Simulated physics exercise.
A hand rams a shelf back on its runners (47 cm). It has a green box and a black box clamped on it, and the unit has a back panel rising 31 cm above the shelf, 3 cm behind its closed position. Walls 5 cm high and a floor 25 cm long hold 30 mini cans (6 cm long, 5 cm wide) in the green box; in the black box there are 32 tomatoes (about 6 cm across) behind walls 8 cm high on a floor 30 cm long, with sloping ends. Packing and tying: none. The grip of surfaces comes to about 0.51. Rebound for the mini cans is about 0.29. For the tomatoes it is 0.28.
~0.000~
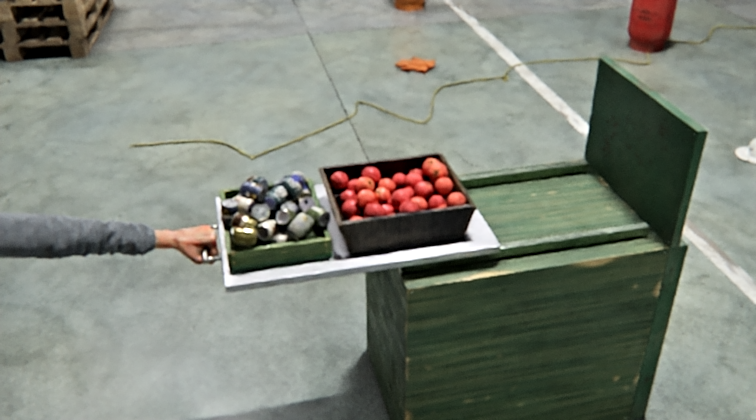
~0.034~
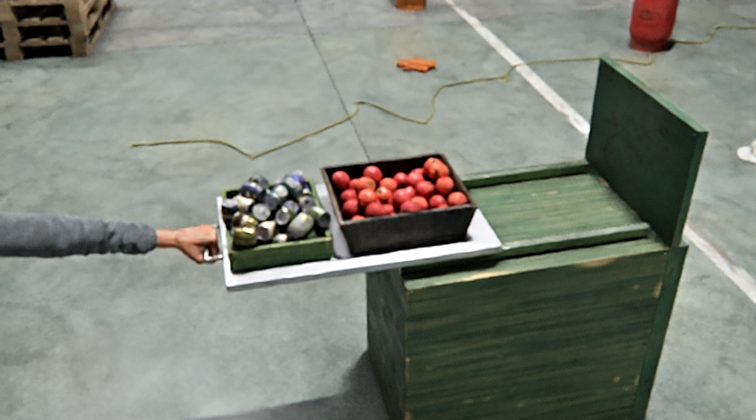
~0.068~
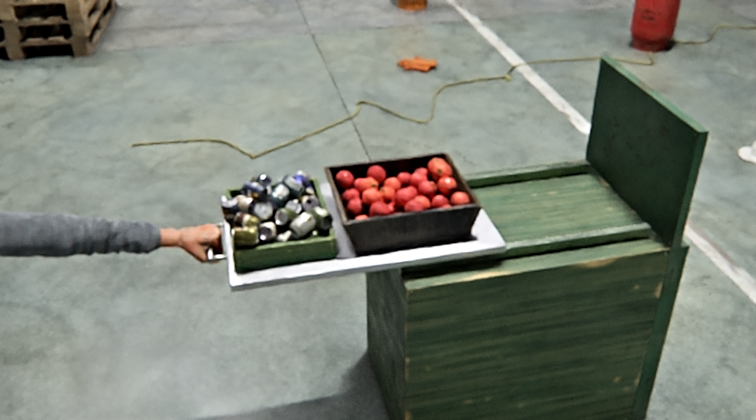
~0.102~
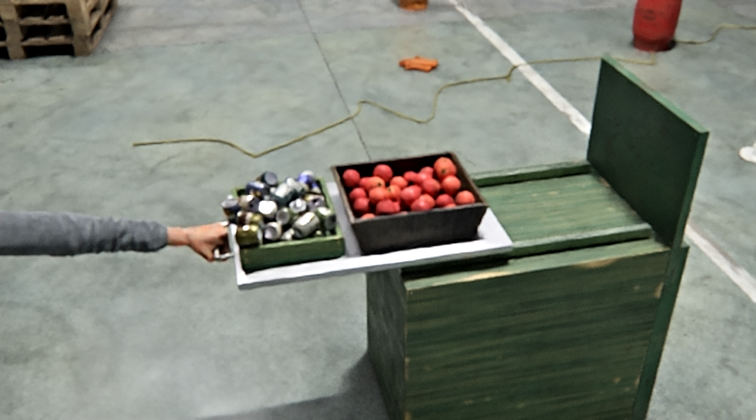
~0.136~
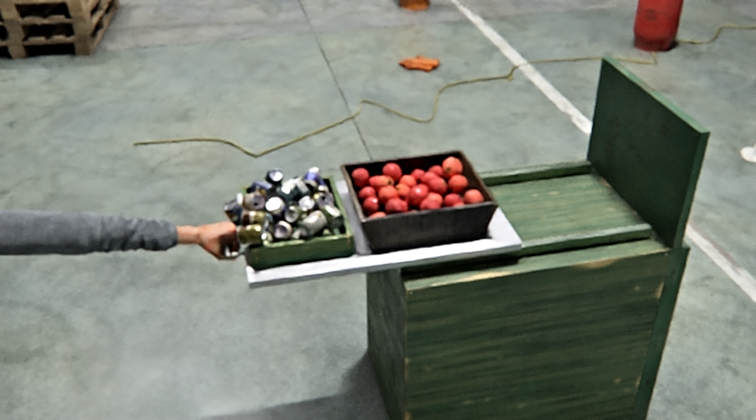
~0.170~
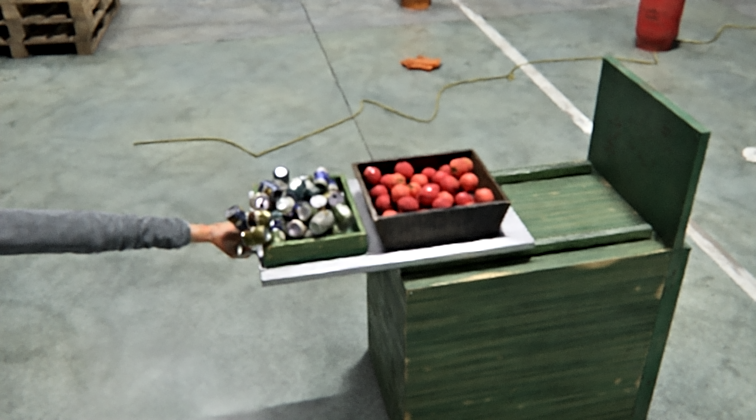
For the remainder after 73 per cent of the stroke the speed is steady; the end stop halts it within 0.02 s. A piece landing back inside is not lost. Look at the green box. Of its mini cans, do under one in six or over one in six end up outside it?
Over one in six do.
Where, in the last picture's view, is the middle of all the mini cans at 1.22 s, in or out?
At about (422, 202).
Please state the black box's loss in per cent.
For the black box, roughly 5 percent.
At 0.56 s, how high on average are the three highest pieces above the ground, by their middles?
Around 92 centimetres.
After 0.36 s, end of travel.
After 0.44 s, green box 20 in, 10 out and black box 32 in, 0 out.
After 0.56 s, green box 21 in, 9 out and black box 31 in, 1 out.
After 0.78 s, green box 20 in, 10 out and black box 30 in, 2 out.
Outcome (at 1.22 s), green box 20 in, 10 out and black box 30 in, 2 out. Asked share, 10 of 30, 33 per cent.
